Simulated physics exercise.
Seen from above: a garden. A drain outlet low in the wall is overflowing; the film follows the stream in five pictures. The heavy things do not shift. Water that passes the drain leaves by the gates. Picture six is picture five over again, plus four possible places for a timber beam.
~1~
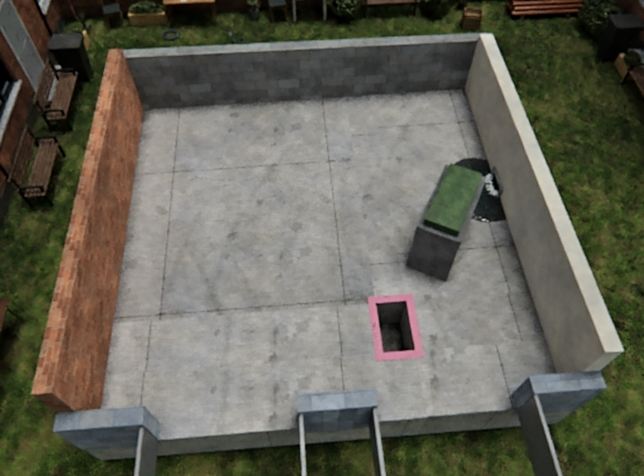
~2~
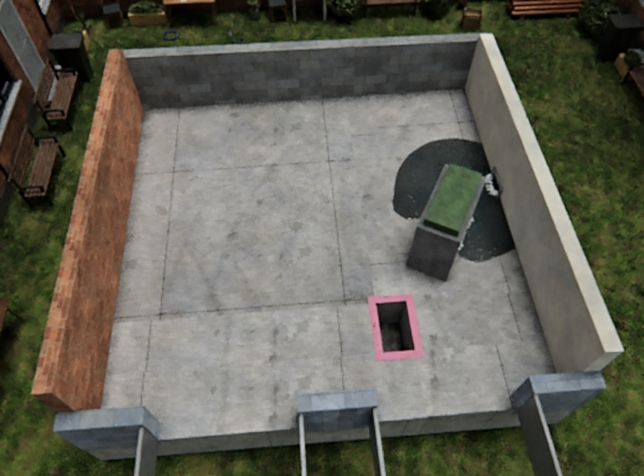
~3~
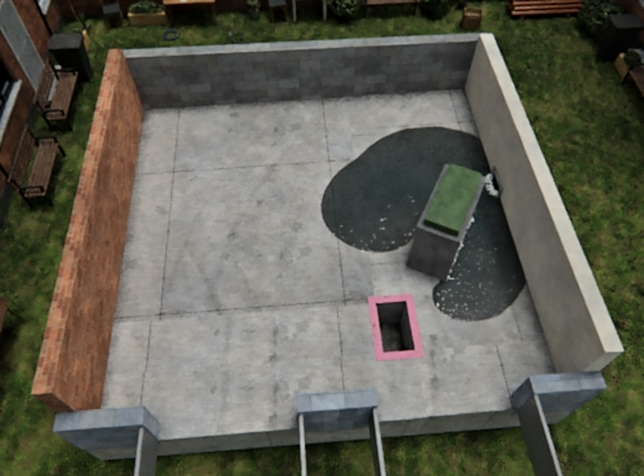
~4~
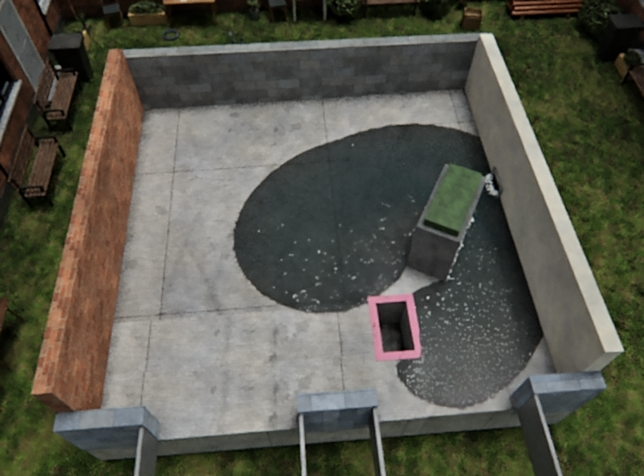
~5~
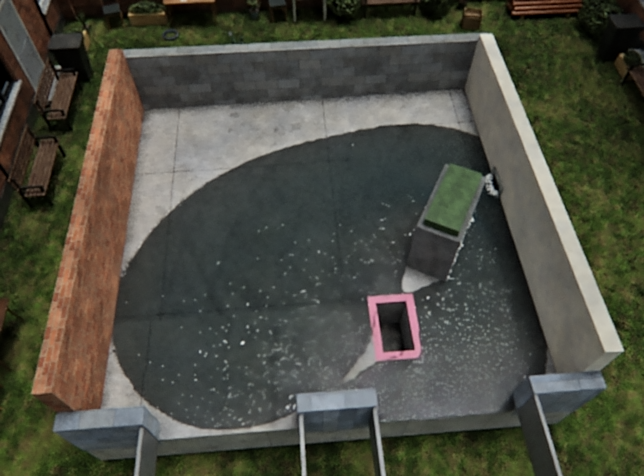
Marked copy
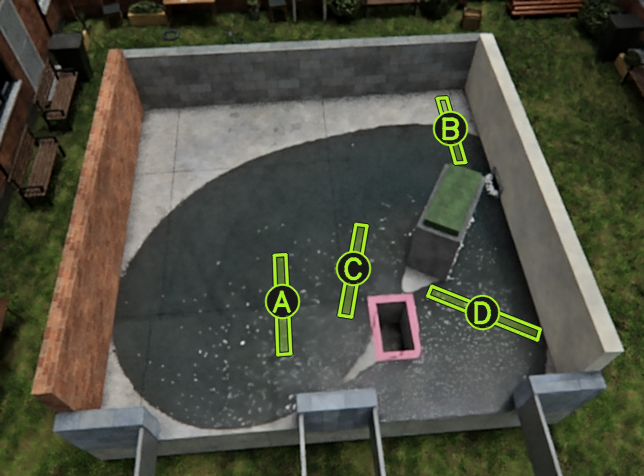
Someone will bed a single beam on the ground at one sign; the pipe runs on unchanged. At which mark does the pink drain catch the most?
C is best.
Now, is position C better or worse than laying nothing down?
Better.
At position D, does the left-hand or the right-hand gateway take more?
The left gate.
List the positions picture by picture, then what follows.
In the first frame, outfall at (497, 182); pink drain at (395, 326); open gate at (230, 417); open gate at (442, 400); 3 % of the ground under water, visible out to (482, 216); pink drain still dry.
In the second frame, 8 % of the ground under water, visible out to (403, 205); pink drain still dry.
In the third frame, 19 % of the ground under water, visible out to (327, 200); pink drain still dry.
In the fourth frame, 38 % of the ground under water, visible out to (238, 231); pink drain taking water.
In the fifth frame, 64 % of the ground under water, visible out to (125, 354); pink drain taking water.
In lime, A from (284, 354) to (280, 254); B from (460, 162) to (442, 98); C from (345, 316) to (361, 225); D from (429, 291) to (538, 334).
For position A, about 7 % of the stream goes into the pink drain, about 93 % out by the gates.
For position B, about 7 % of the stream goes into the pink drain, about 93 % out by the gates.
For position C, about 12 % of the stream goes into the pink drain, about 88 % out by the gates.
For position D, about 6 % of the stream goes into the pink drain, about 89 % out by the gates.
